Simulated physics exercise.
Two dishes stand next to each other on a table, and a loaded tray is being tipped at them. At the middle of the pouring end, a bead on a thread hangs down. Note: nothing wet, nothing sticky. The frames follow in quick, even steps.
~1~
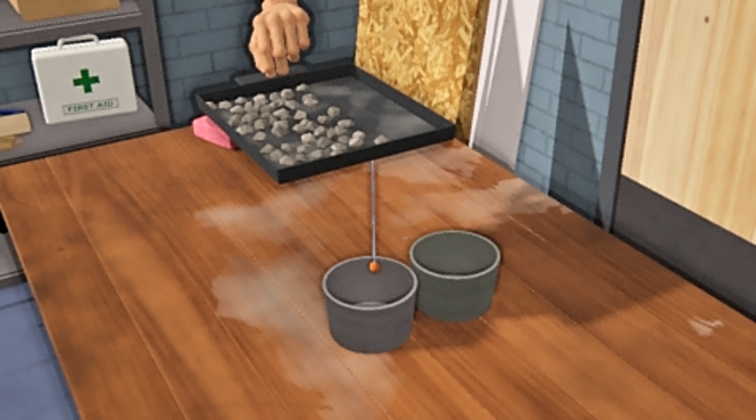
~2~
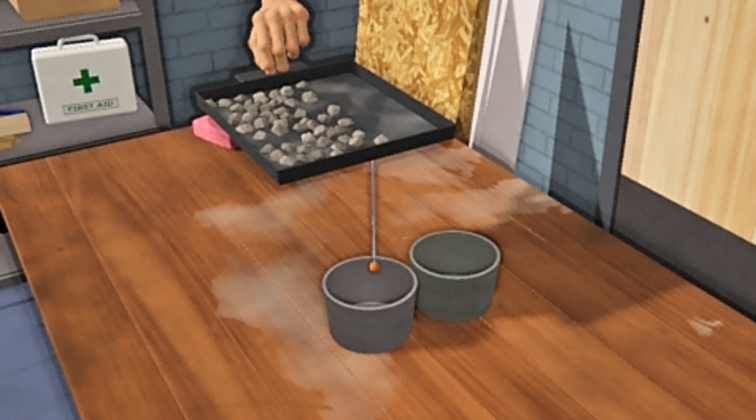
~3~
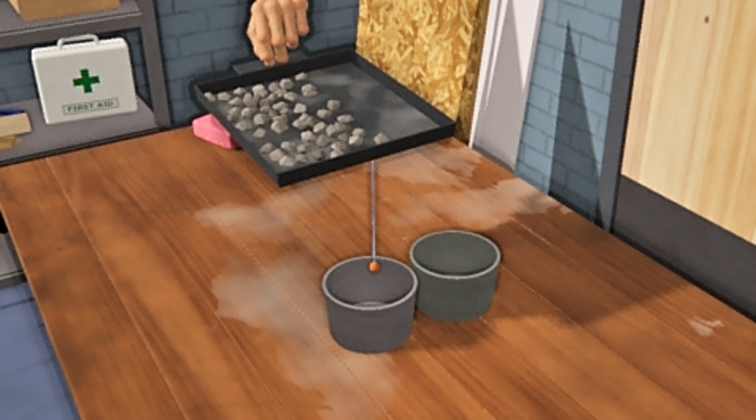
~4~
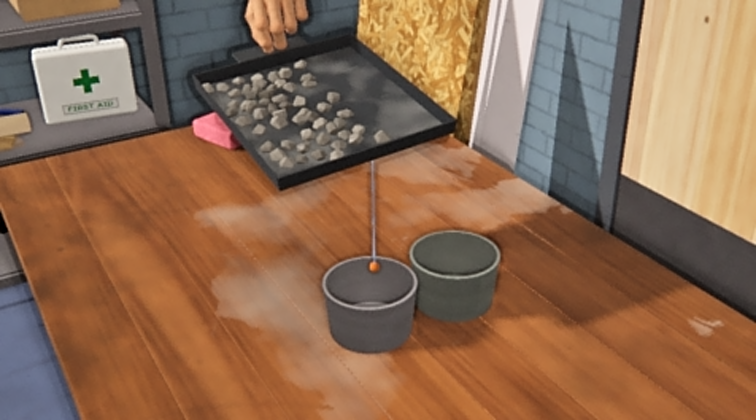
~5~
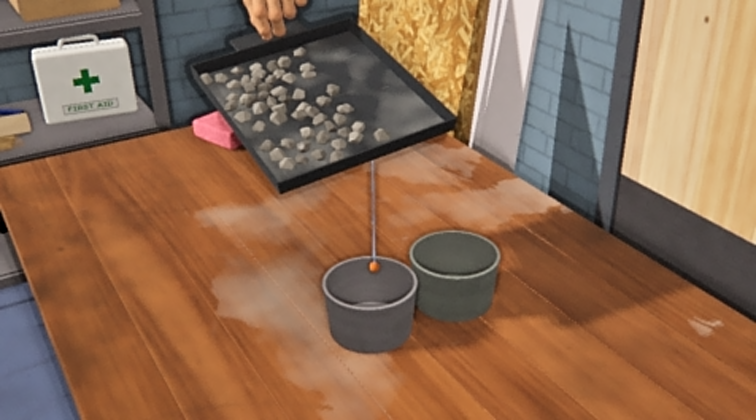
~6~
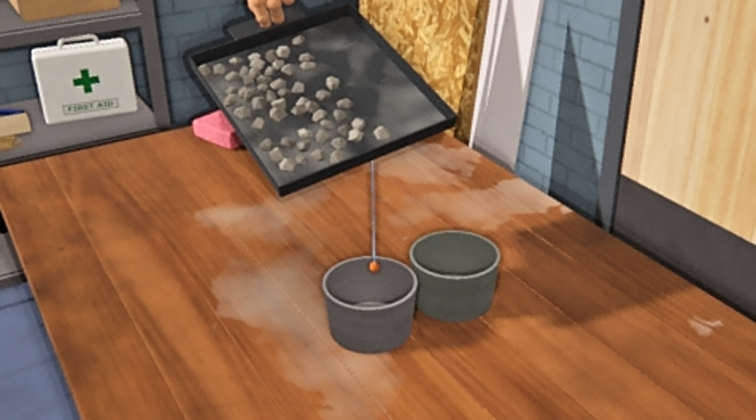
A hand at the top grips the handle of a black tray loaded with grey gravel, above a brown wooden table in a workshop-like room, seen from above at an angle. Two dark round dishes sit below, near an orange bead hanging on a thread, with a white first aid box on a shelf at left. The hand raises the tray's far side, tilting it steadily toward the viewer, its left front corner dipping slightly, while the camera stays still.
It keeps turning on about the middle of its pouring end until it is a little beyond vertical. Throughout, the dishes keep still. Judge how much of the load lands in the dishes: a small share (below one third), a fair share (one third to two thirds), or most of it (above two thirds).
A small share.
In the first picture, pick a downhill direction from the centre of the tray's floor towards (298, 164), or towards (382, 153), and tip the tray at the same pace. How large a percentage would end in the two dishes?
Lab note: Try one about 0 %, try two about 30 %.
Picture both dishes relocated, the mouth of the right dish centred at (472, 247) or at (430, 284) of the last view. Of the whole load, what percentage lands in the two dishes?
The first gives 0 %, the second 60 %.
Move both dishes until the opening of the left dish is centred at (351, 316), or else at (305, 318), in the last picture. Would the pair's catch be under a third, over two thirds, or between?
The earlier try, one to two thirds; the later try, above two thirds.
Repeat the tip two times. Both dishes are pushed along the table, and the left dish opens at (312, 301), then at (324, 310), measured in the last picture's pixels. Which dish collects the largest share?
The first time round it's the one placed on the left, and the next time it's the one placed on the left.
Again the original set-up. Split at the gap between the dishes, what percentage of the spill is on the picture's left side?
That's about 90 per cent of the spill.
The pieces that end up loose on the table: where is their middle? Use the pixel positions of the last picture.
Middle in the last view: Roughly (297, 368).
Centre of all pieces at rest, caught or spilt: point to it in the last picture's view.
Near pixel (298, 364).
Soon after the last picture, tray tipped steeply; nearly all on the tray; a stray few in the air.
A little later, tray tipped past a quarter turn; about a third on the tray; about half outside both; a stray few in the air.
Later still, tray tipped past a quarter turn; a stray few in the left dish; nearly all outside both.
At rest, tray tipped past a quarter turn; a stray few in the left dish; none in the right dish; nearly all outside both.
